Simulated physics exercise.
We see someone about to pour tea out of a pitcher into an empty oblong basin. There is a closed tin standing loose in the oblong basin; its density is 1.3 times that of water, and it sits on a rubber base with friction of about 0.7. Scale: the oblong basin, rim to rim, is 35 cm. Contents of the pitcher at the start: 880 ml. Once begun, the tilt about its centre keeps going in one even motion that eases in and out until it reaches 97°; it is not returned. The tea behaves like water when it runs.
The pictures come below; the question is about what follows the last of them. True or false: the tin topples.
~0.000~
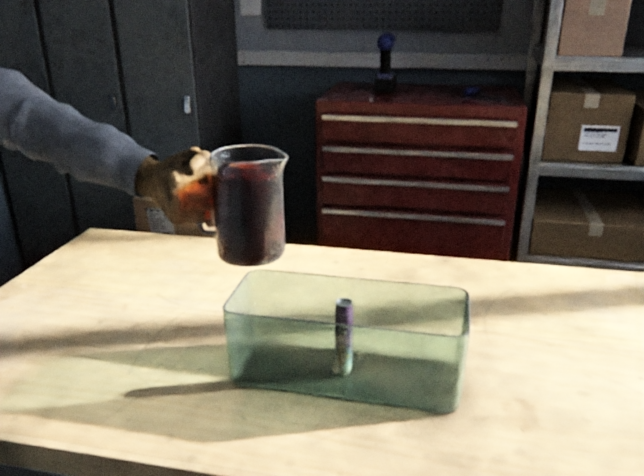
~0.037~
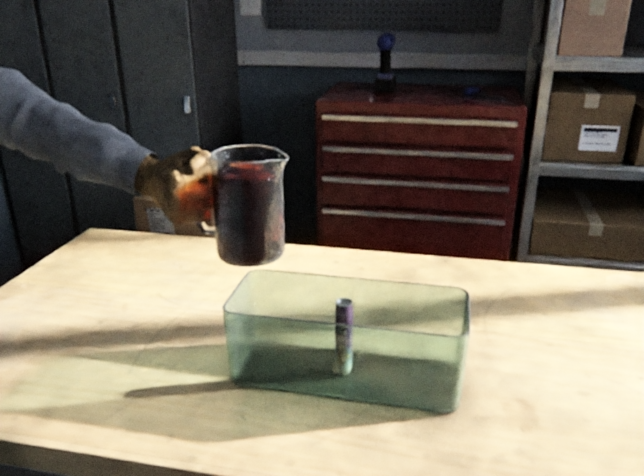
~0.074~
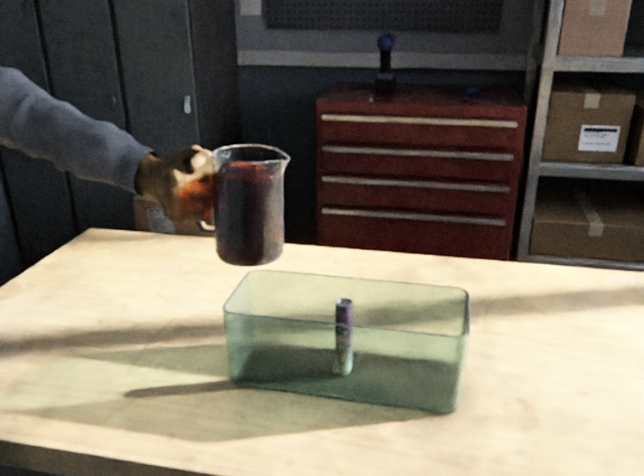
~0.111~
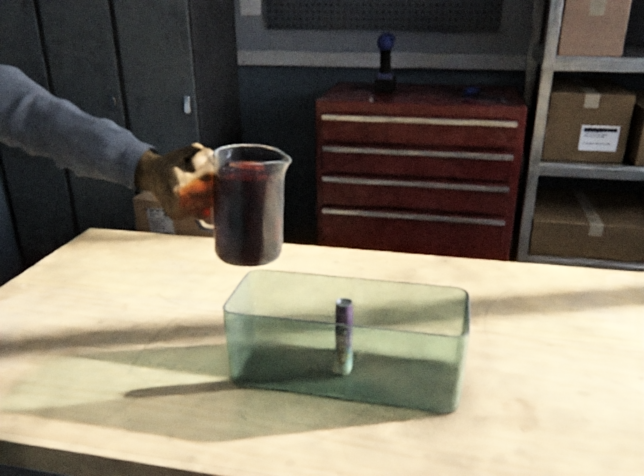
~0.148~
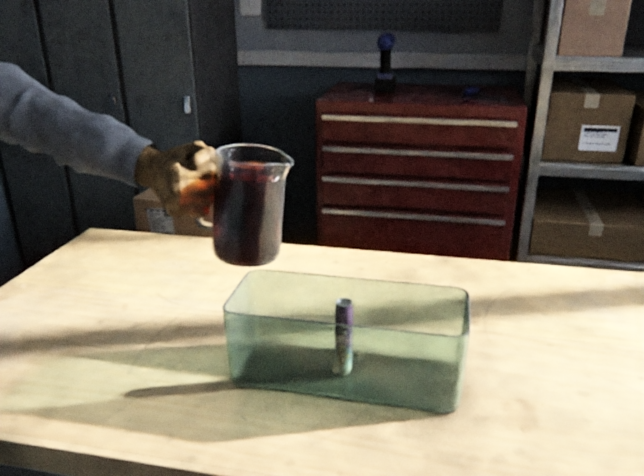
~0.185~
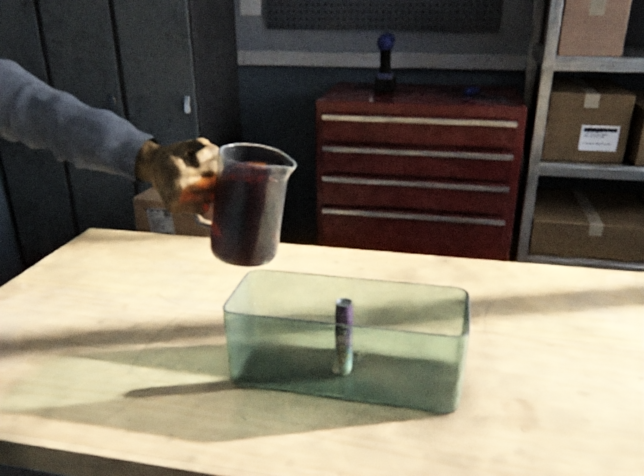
False.
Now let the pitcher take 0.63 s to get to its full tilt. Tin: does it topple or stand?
Then the tin does not tip.
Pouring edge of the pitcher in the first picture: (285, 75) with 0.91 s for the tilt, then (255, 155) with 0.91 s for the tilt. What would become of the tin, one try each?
Trial 1 - tin stays standing; trial 2 - tin tips.
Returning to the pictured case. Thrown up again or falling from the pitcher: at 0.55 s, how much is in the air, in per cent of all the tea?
Roughly 9 percent.
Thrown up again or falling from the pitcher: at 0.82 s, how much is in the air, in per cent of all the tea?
18 per cent or so.
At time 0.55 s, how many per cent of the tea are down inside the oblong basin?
Estimate - around 0 in a hundred parts.
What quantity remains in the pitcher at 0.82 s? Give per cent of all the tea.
Roughly 54 per cent.
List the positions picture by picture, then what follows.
In the first picture, it leans 0°; its right rim is at (288, 157); the tea meets the walls at (217, 167) and (280, 170); the oblong basin's rim runs from (236, 290) to (469, 313); the tin's top is at (344, 305).
In the second picture, it leans 0°; its right rim is at (288, 158); the tea meets the walls at (218, 166) and (280, 170).
In the third picture, it leans 2°; its right rim is at (289, 159); the tea meets the walls at (218, 166) and (281, 171).
In the fourth picture, it leans 4°; its right rim is at (291, 160); the tea meets the walls at (219, 165) and (283, 172).
In the fifth picture, it leans 6°; its right rim is at (293, 162); the tea meets the walls at (222, 166) and (284, 173).
In the sixth picture, it leans 10°; its right rim is at (296, 165); the tea meets the walls at (222, 167) and (287, 173).
Then, 0.55 s in, the tilt is 64° and 91 per cent is still to pour; the tin stands where it began.
Then, 0.82 s in, the tilt is 95° and 54 per cent is still to pour; the tin stands where it began.
Then, 1.10 s in, the tilt is 97° and 17 per cent is still to pour; the tin stands where it began.
Then, 1.41 s in, the tilt is 97° and 5 per cent is still to pour; the tin stands where it began.
Finally, the tin stands where it began.
